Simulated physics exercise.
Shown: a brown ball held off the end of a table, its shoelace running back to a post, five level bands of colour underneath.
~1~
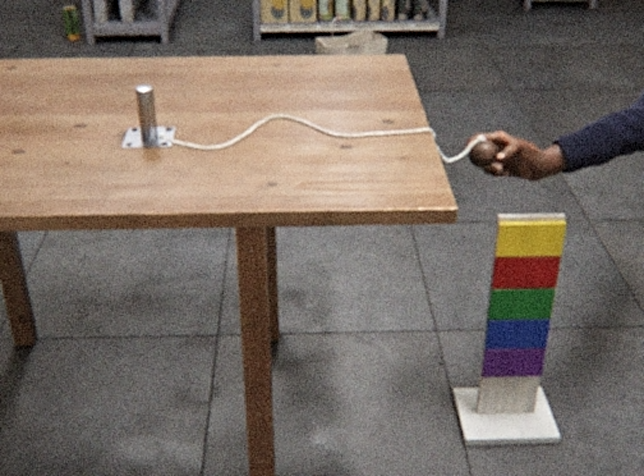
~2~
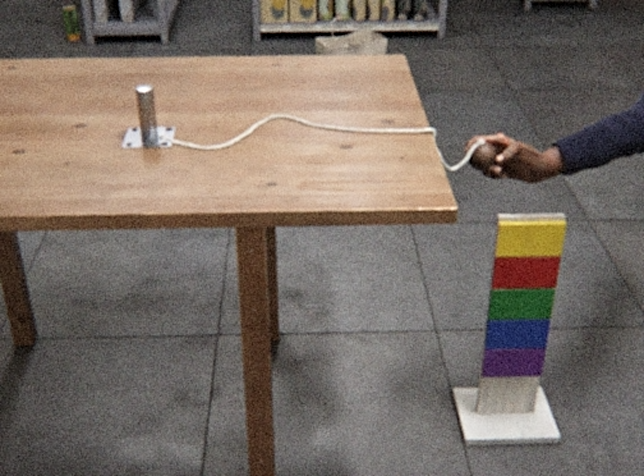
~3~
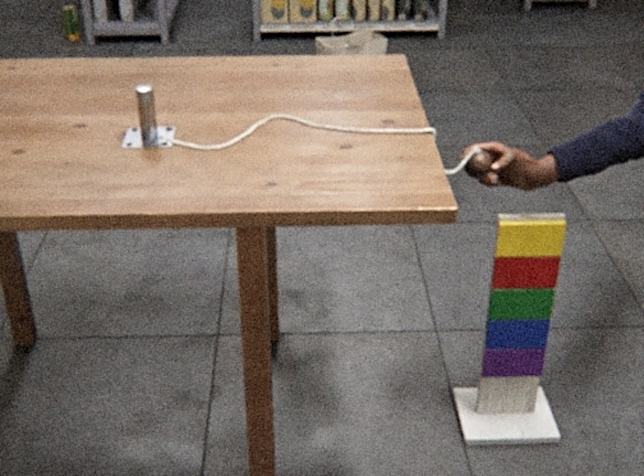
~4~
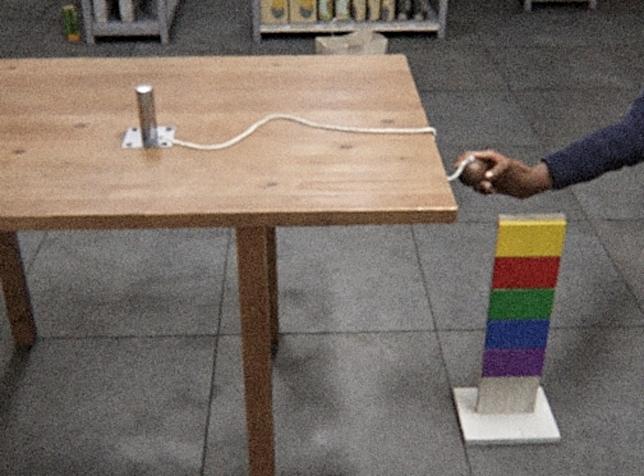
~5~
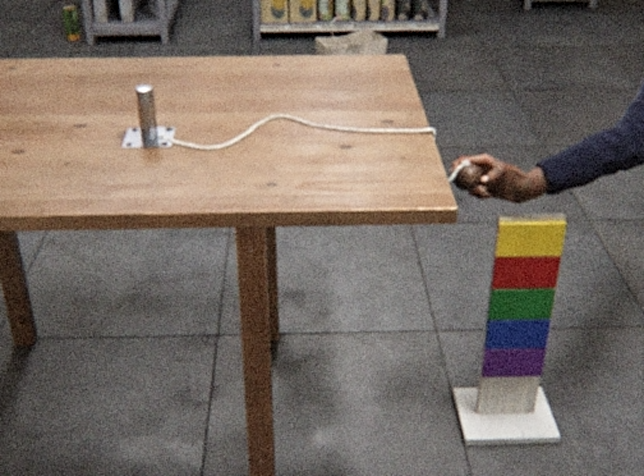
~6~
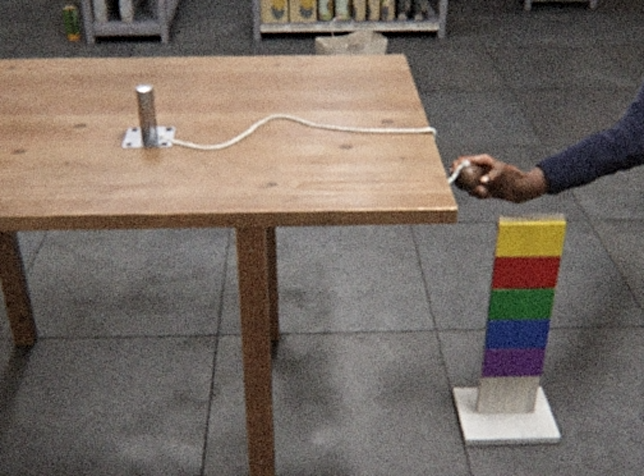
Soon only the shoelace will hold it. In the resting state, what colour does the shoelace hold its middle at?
Its middle is held at red.
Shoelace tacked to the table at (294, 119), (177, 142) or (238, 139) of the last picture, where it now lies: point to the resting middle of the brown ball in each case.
Per try (px, approx.): (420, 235), (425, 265), (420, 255).
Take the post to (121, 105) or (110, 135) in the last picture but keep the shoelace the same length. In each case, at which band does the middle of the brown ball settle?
First try: Yellow; second try: Yellow.
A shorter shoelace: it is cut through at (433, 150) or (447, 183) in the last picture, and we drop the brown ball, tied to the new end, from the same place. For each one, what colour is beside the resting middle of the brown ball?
First try: None, it hangs higher; second try: Yellow.
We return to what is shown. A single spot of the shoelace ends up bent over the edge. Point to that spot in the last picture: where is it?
The point at (378, 131).
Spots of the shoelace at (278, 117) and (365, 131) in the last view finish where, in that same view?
The first moves to (325, 128), the second to (421, 124).
A little later, ball near (414, 255); level with yellow.
Next, ball near (434, 267); level with red.
When it is over, ball near (424, 270); level with red. The red one.
